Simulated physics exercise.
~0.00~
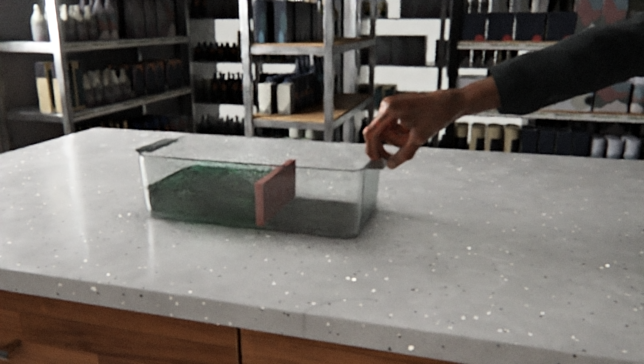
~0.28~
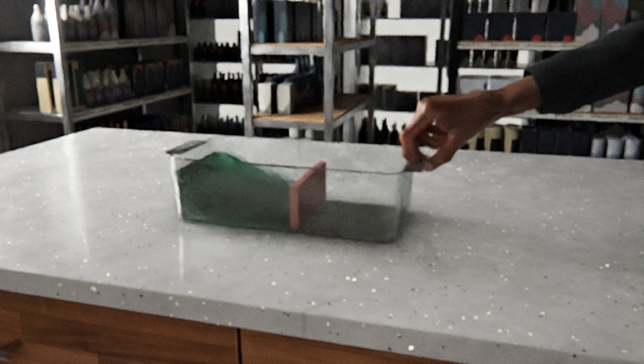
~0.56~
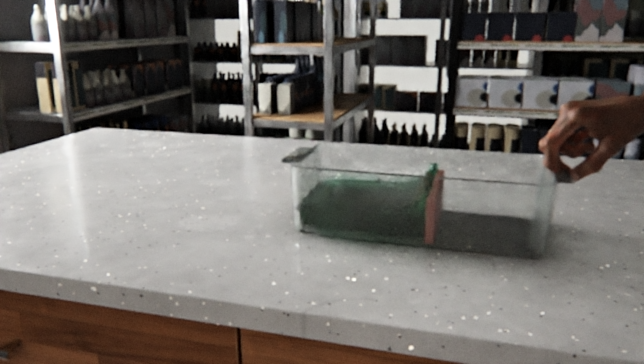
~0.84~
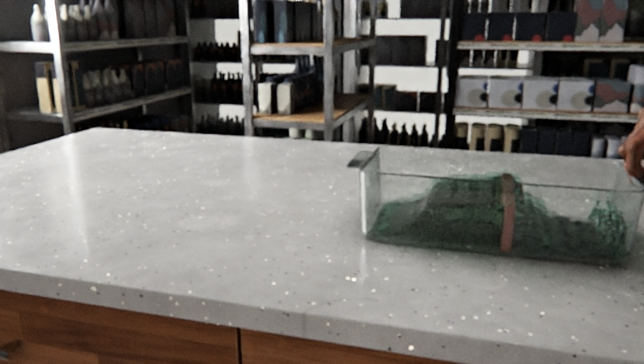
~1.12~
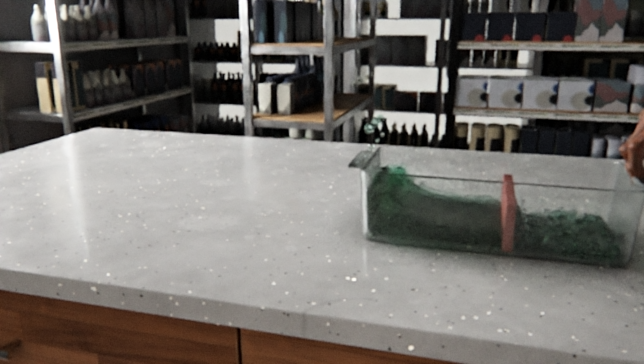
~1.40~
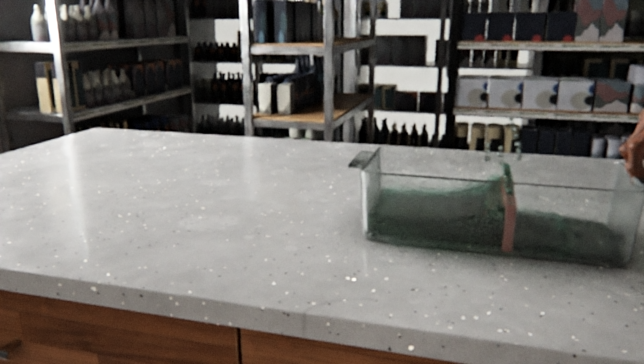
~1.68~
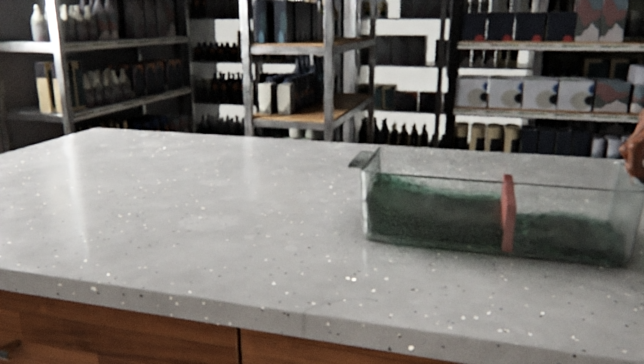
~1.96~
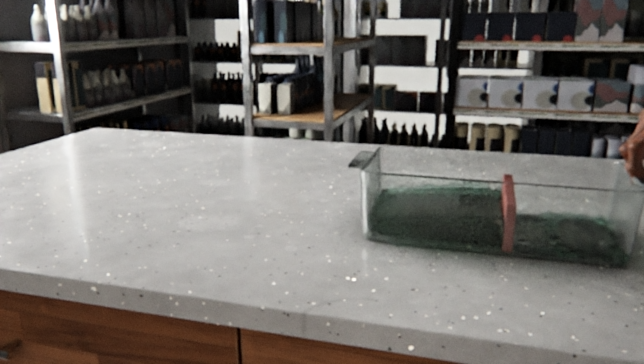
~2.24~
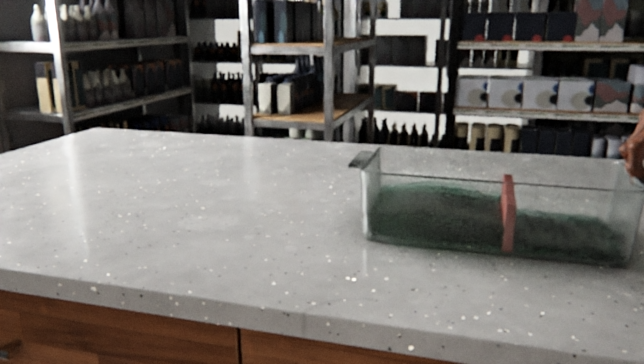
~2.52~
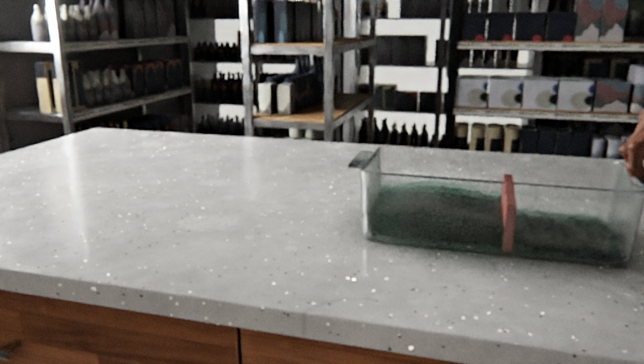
On a pale speckled counter in front of shelves lined with bottles and boxes, a hand grips the right end of a clear, open rectangular box. Green liquid fills the part left of an upright reddish divider. The hand pulls the box to the right, and the liquid tilts and heaps up against the divider. As the box slows and stops near the counter's right side, the liquid surges over into the right part, and a little splashes out. The rest sloshes back and forth, then settles, with most still left of the divider and a smaller share on the right.
